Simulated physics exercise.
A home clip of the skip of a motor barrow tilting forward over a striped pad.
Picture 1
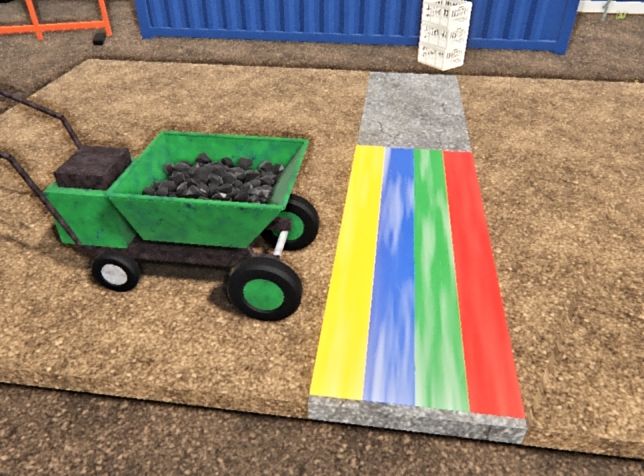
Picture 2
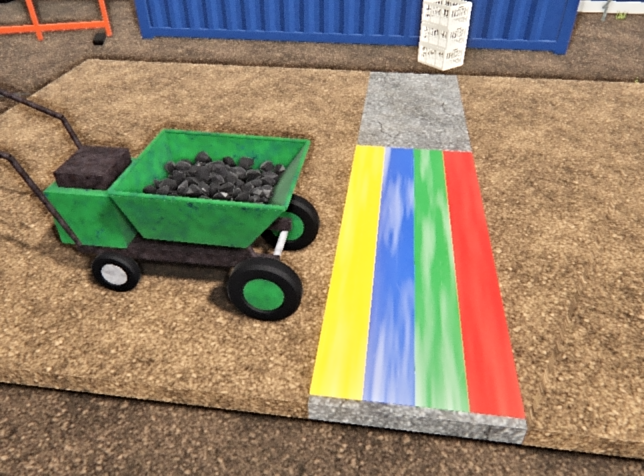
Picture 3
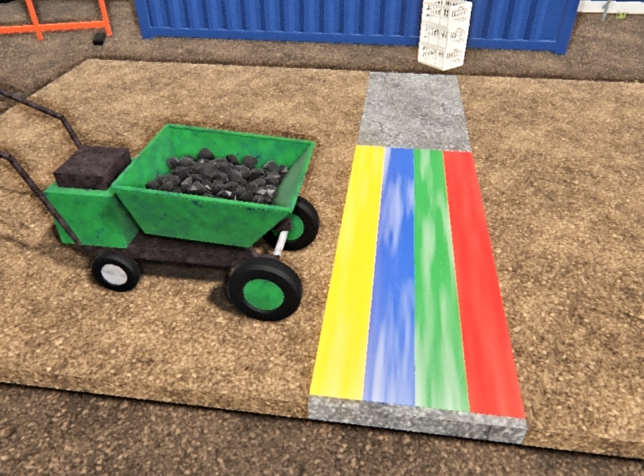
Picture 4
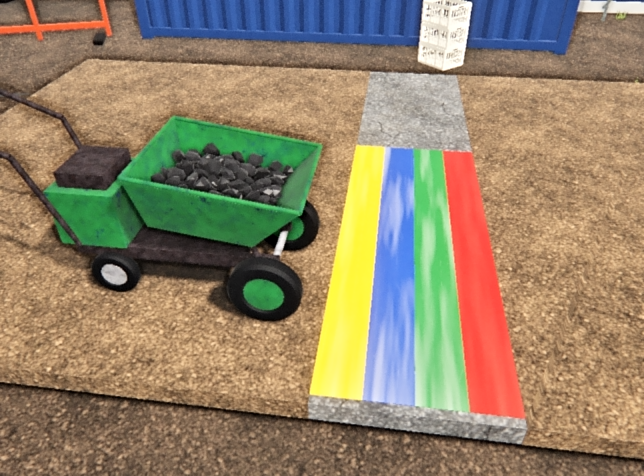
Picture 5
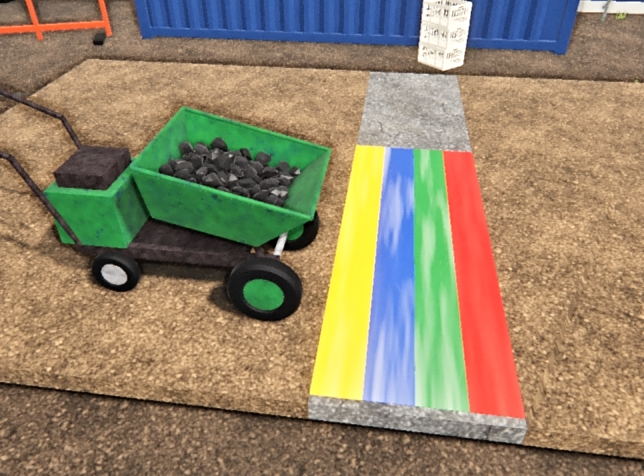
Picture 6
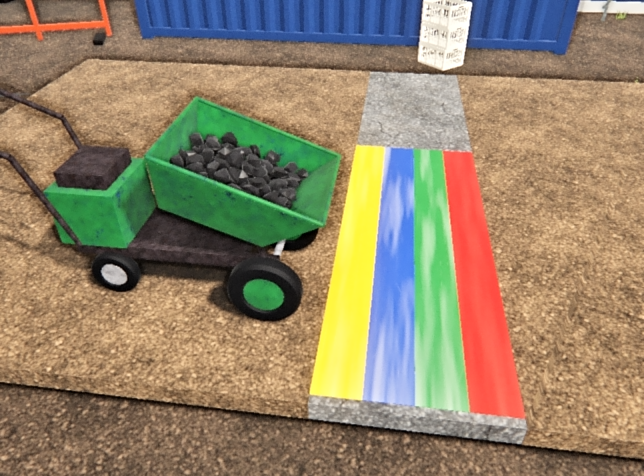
A green motor barrow loaded with dark lumps of coal stood beside a pad striped yellow, blue, green and red, and its skip slowly tilted forward to the right, its back end rising.
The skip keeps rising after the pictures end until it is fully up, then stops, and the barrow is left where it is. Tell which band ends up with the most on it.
The most ends up on blue.
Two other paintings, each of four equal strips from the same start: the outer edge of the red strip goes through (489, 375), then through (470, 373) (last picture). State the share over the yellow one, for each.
First case 10 per cent, second case 0 per cent.
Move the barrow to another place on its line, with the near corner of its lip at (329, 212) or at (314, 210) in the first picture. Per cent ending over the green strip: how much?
First try: Some 50 %; second try: 40 %.
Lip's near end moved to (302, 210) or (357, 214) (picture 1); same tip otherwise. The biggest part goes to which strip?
Place one - the strip in green; place two - the strip in red.
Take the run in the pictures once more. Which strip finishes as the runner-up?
Rank 2: Green.
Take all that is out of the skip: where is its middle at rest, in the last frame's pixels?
Close to (416, 289), more or less.
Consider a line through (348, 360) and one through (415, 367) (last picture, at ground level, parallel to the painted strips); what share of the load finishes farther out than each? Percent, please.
That's 100 per cent for the first and 50 per cent for the second.
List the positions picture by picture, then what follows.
Lip of the skip near (283, 208), level; top of the load near (204, 190), lumps of coal; yellow strip near (342, 354); blue strip near (390, 359); green strip near (440, 364); red strip near (491, 370), in the first picture.
Lip of the skip near (285, 209), tipped barely; top of the load near (205, 189), in the second picture.
Lip of the skip near (290, 210), tipped barely; top of the load near (197, 180), in the third picture.
Lip of the skip near (299, 214), tipped a little; top of the load near (203, 176), in the fourth picture.
Lip of the skip near (310, 219), tipped a little; top of the load near (197, 162), in the fifth picture.
Lip of the skip near (323, 225), tipped clearly; top of the load near (196, 161); yellow strip near (342, 354); blue strip near (390, 359); green strip near (440, 364); red strip near (491, 370), in the sixth picture.
Shortly afterwards, skip tipped steeply; the whole lot in the skip.
Next, skip tipped right over; the bulk in the skip; a little over the blue strip; only a few over the green strip.
Some moments later, skip tipped right over; a little in the skip; near a third over the blue strip; near a third over the green strip; a little over the red strip; only a few off the paint.
In the end, skip tipped right over; only a few in the skip; a little over the yellow strip; near half over the blue strip; near a third over the green strip; a little over the red strip; only a few off the paint.
